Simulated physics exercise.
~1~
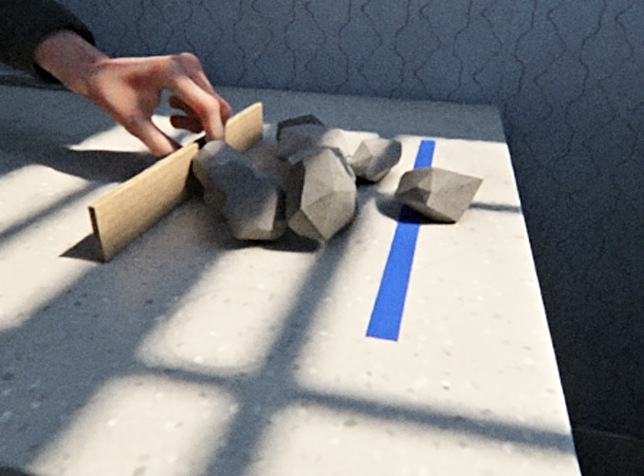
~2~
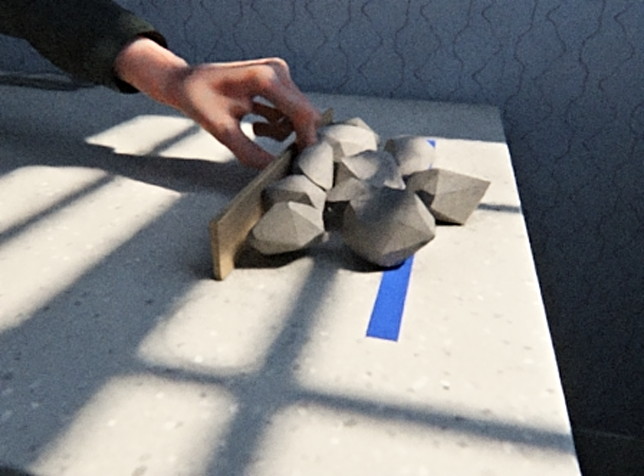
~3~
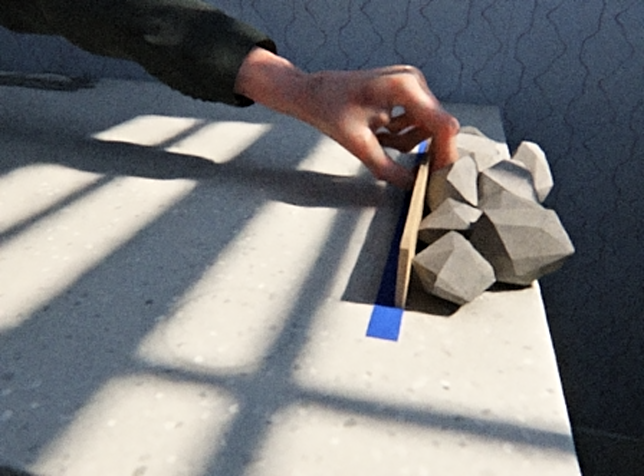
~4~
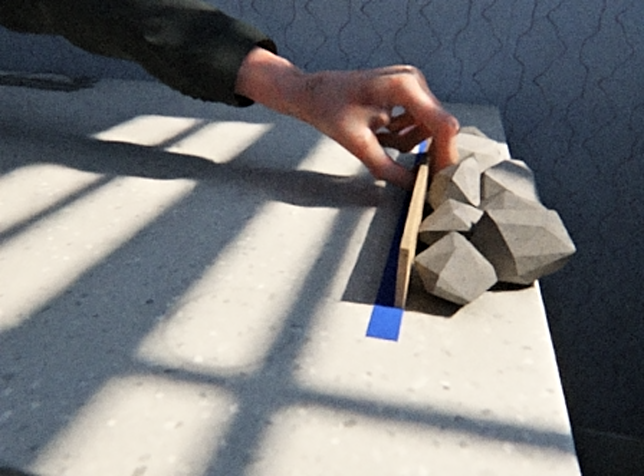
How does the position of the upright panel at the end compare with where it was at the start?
At the start the panel stands well to the left of the blue tape, behind the heap of stones. By the end it is farther right, standing at the blue tape near the table's right edge.
